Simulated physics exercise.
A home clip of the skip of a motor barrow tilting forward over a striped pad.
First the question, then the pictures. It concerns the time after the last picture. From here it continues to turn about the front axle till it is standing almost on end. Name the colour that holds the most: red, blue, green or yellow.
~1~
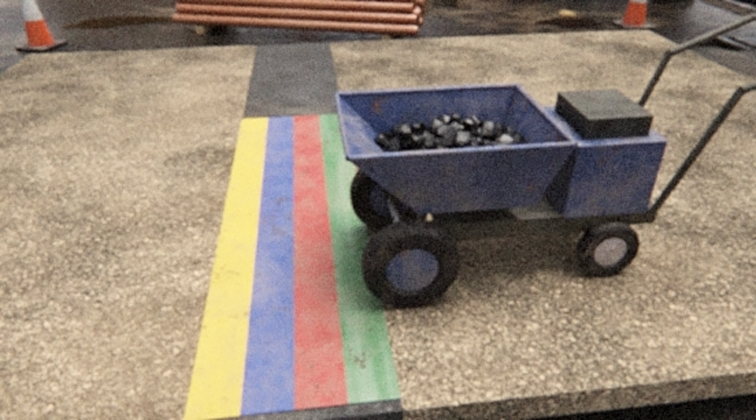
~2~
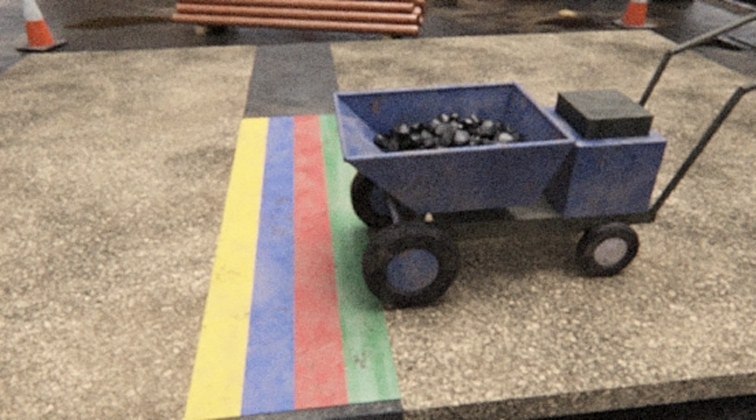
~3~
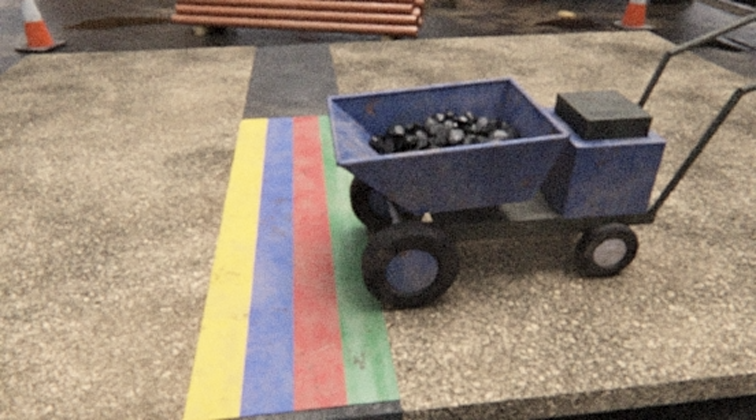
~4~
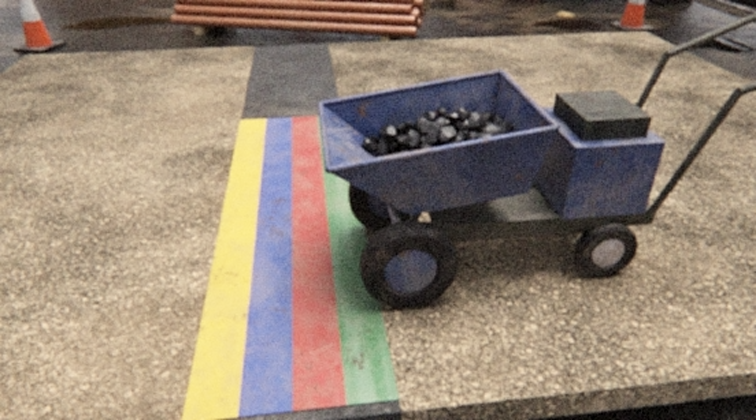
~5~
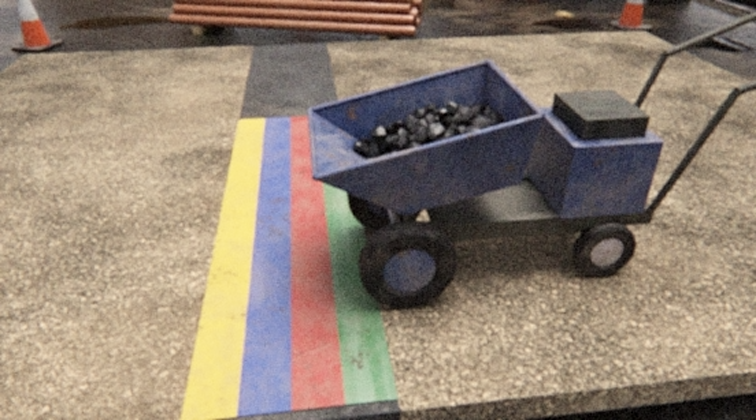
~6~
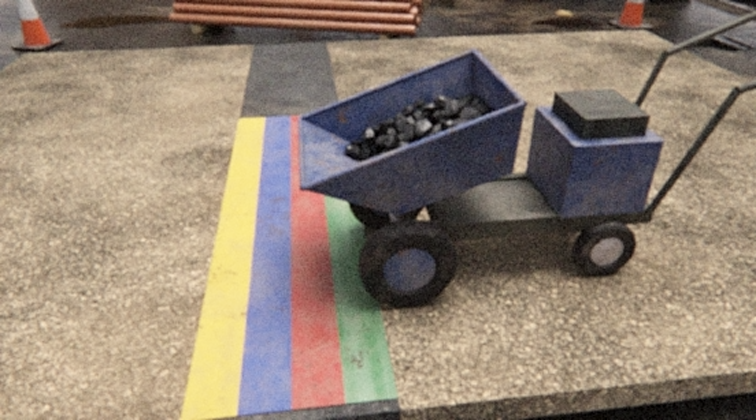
That would be yellow.
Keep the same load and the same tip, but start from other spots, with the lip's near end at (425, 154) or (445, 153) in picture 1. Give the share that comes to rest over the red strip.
Result: Try 1 = 30 %, try 2 = 40 %.
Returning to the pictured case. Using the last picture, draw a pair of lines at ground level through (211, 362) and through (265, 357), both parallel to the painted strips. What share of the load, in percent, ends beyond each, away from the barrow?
Estimate, first then second: 40 %, 70 %.
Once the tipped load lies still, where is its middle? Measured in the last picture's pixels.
Near (221, 271).
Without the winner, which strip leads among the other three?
Next in line is blue.
Soon after the last picture, skip tipped steeply; all in the skip.
A little later, skip tipped right over; about half in the skip; a small part over the blue strip; about a quarter over the yellow strip; a stray few off the paint.
Later still, skip tipped right over; about a quarter in the skip; a small part over the blue strip; about a third over the yellow strip; about a quarter off the paint.
At rest, skip tipped right over; about a quarter in the skip; none over the green strip; none over the red strip; a small part over the blue strip; about a third over the yellow strip; about a quarter off the paint.
